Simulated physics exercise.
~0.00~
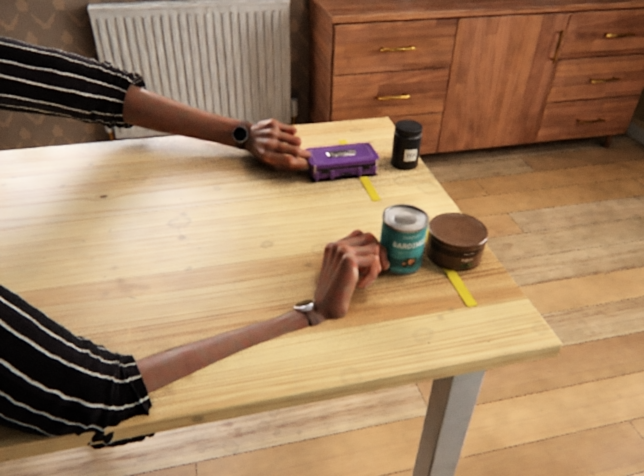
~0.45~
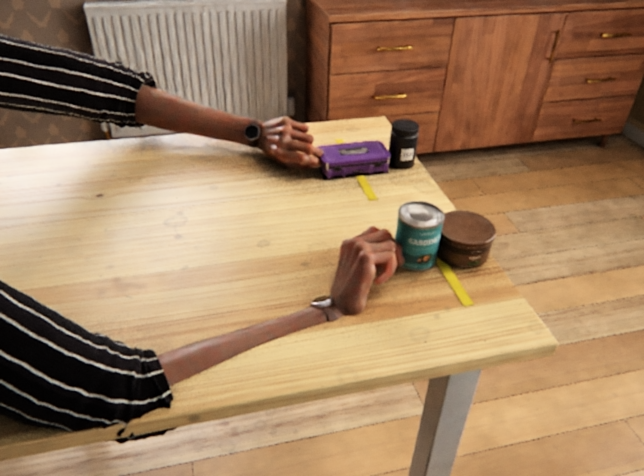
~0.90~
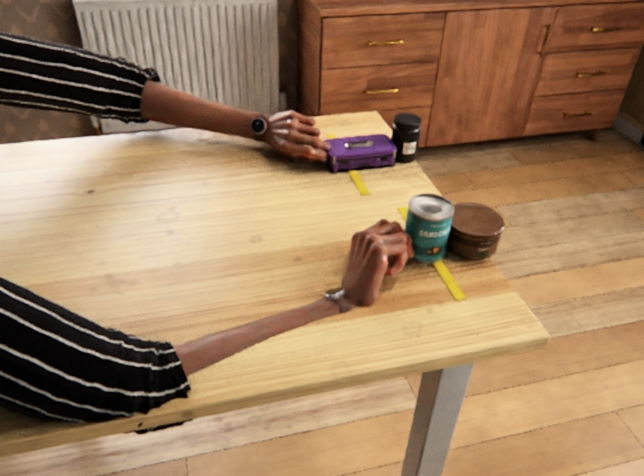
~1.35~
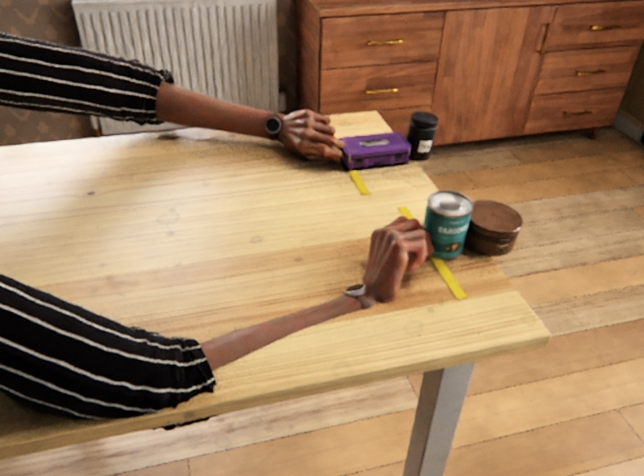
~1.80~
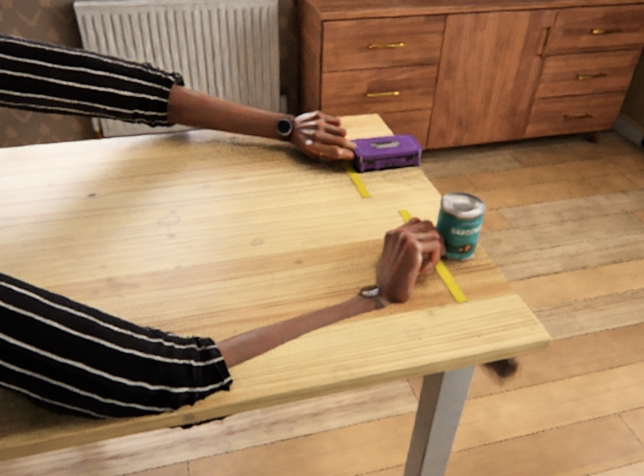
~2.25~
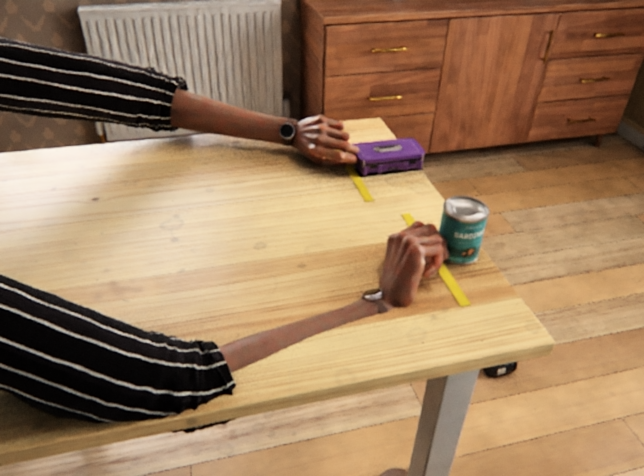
The clip shows two hands in striped sleeves pushing a purple case and a turquoise pot rightward along a wooden table, past strips of yellow tape, nudging a black jar and a brown tub over the edge to the floor, while the case and upright pot remain on the table.
